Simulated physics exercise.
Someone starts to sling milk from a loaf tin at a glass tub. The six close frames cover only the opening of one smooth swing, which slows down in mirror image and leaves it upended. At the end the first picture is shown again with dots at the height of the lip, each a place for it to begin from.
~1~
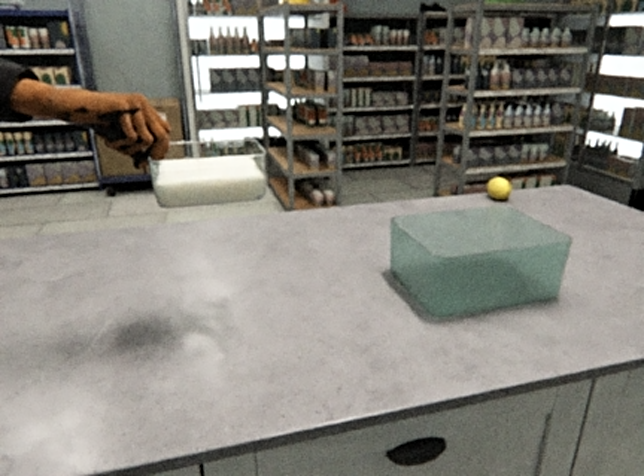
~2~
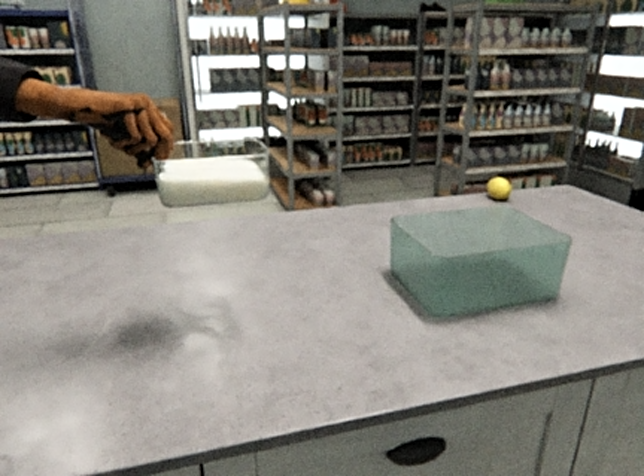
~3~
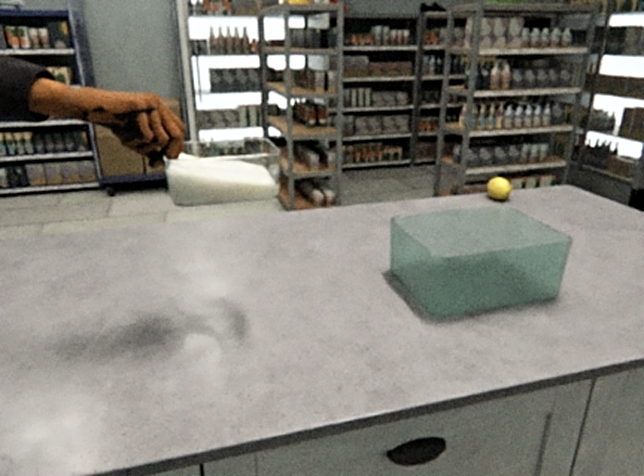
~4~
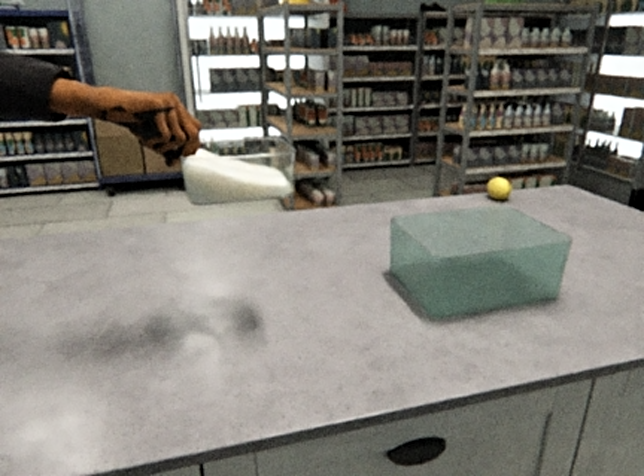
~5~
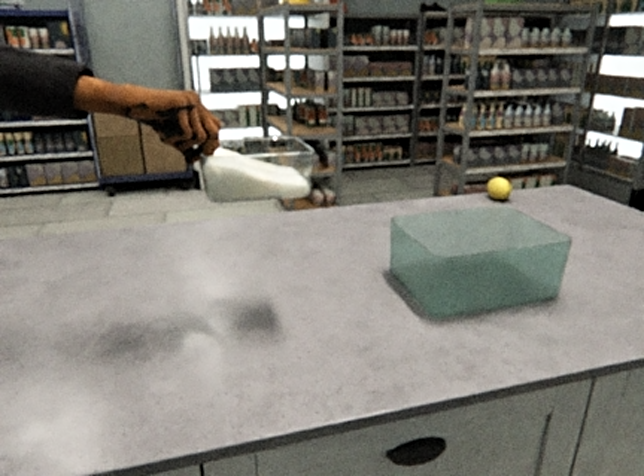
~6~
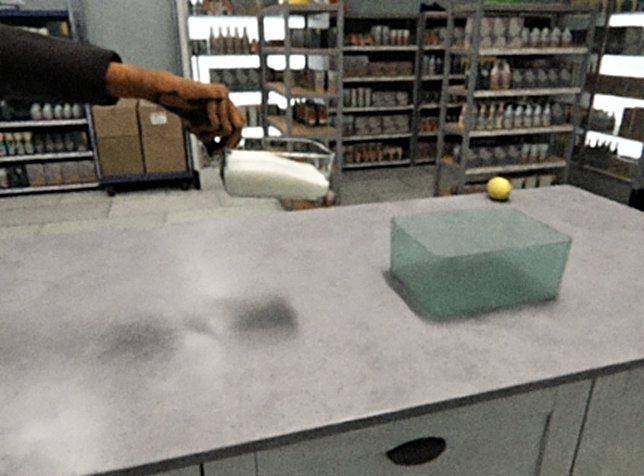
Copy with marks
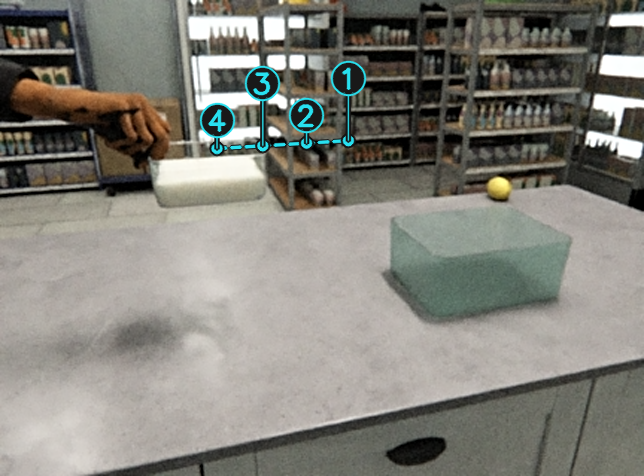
The clip opens on a hand at the left holding a clear loaf tin of milk above a grey counter, with a greenish glass tub and a small yellow ball to the right. The hand carries the tin rightward toward the tub, the milk sloping inside it, and the tin ends slightly tilted, its milk still inside.
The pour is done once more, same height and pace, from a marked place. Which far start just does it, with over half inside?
2 is the one.
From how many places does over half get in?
Two of them.
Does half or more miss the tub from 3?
Yes, it does.
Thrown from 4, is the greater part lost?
Yes, it does.
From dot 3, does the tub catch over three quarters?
No, it does not.
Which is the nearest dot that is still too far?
3.
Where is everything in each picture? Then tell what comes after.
In the first frame, upright, lip at (259, 146); tub from (427, 316) to (555, 295); nothing has left yet.
In the second frame, upright, lip at (262, 145); nothing has left yet.
In the third frame, upright, lip at (272, 145); nothing has left yet.
In the fourth frame, upright, lip at (287, 144); nothing has left yet.
In the fifth frame, upright, lip at (304, 144); nothing has left yet.
In the sixth frame, tipped about 7°, lip at (324, 148); nothing has left yet.
In cyan, 1 at (348, 140); 2 at (306, 143); 3 at (262, 145); 4 at (217, 148).
For dot 1, about 90 % lands in the tub, 5 % falls short and 5 % goes beside or beyond.
For dot 2, about 72 % lands in the tub, 26 % falls short.
For dot 3, about 28 % lands in the tub, 69 % falls short and 4 % goes beside or beyond.
For dot 4, about 0 % lands in the tub, 99 % falls short.
